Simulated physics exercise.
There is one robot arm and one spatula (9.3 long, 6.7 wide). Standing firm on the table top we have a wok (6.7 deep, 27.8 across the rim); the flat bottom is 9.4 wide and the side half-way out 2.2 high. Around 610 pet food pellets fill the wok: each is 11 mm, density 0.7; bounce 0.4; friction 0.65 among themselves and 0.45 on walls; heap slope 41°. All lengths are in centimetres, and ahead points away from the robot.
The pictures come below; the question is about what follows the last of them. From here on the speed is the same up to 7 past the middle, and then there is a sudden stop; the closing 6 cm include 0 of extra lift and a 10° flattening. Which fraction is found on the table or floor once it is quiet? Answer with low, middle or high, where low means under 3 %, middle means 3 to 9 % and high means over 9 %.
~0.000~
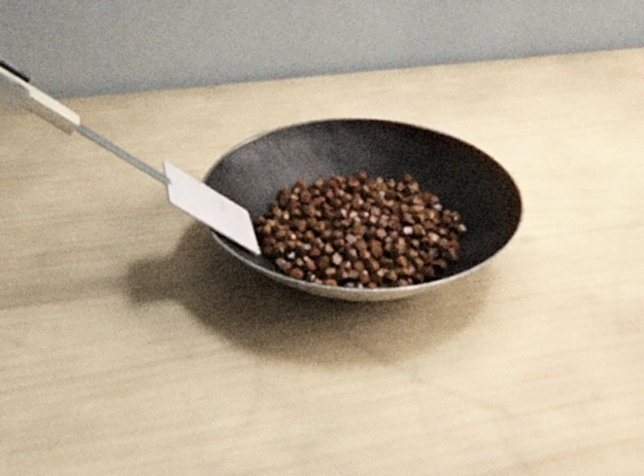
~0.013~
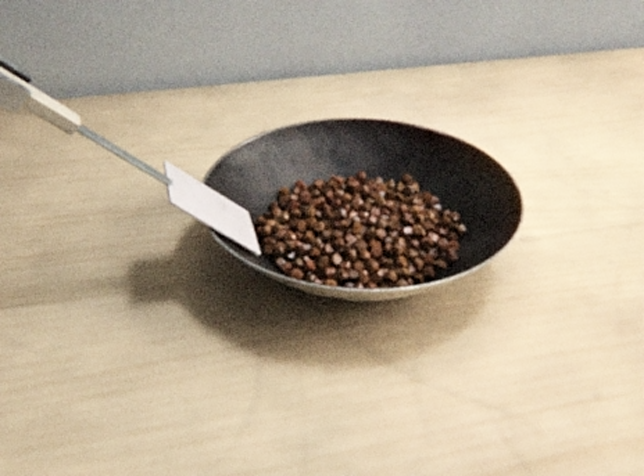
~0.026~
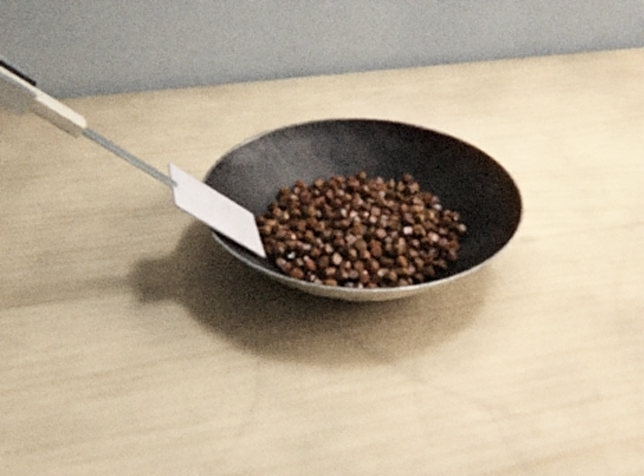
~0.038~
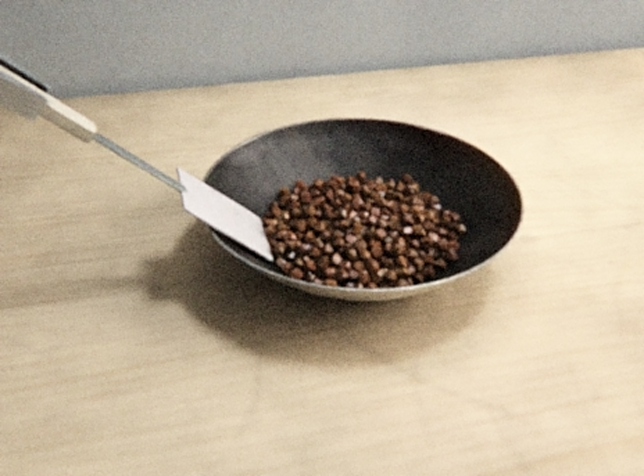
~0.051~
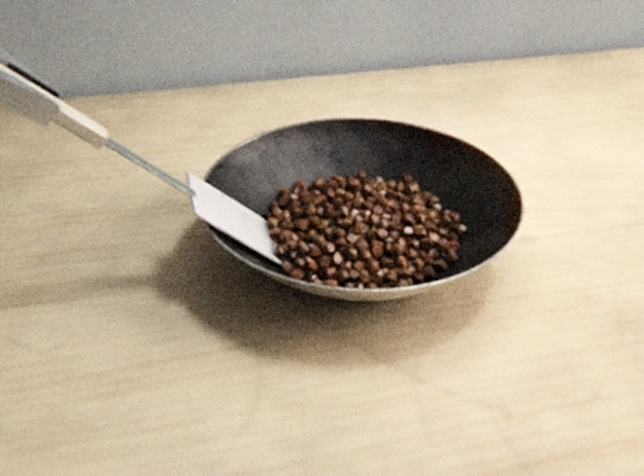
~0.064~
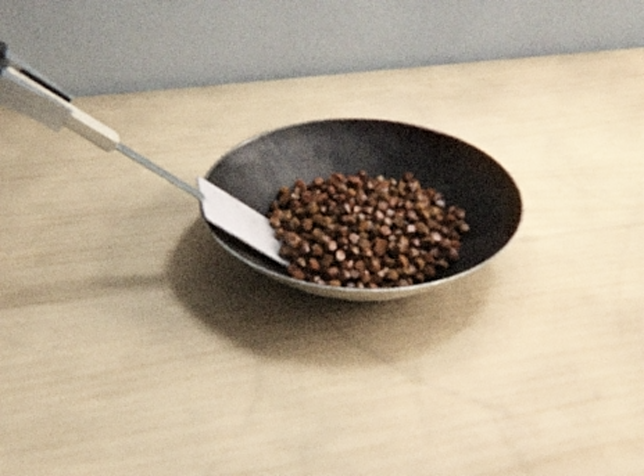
Middle.
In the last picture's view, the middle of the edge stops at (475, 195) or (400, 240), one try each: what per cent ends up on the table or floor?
Respectively about 30 and 5 percent end on the table or floor.
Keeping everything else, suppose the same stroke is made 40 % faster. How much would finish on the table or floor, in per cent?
It would be roughly 10 percent.
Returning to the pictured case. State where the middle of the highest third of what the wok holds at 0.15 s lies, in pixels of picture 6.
It is centred near (425, 211).
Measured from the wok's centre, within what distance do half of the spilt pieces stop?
Looks like roughly 18 centimetres to me.
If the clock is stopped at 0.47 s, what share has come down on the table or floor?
That would be near 6 per cent, give or take.
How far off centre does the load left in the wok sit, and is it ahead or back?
Roughly 5.5 centimetres ahead.
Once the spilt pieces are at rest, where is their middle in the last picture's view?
In the last view, it's around (541, 234).
By 0.15 s, sloping 42°, highest piece 8 above the table; 611 in the wok.
By 0.23 s, sloping 38°, highest piece 8 above the table; 606 in the wok, 5 on the blade or in flight.
By 0.47 s, sloping 32°, highest piece 8 above the table; 575 in the wok, 34 on the table or floor, 2 on the blade or in flight.
By 1.52 s, sloping 32°, highest piece 8 above the table; 574 in the wok, 37 on the table or floor.
Final count, 574 in the wok, 37 on the table or floor. That is 6 % on the table or floor.
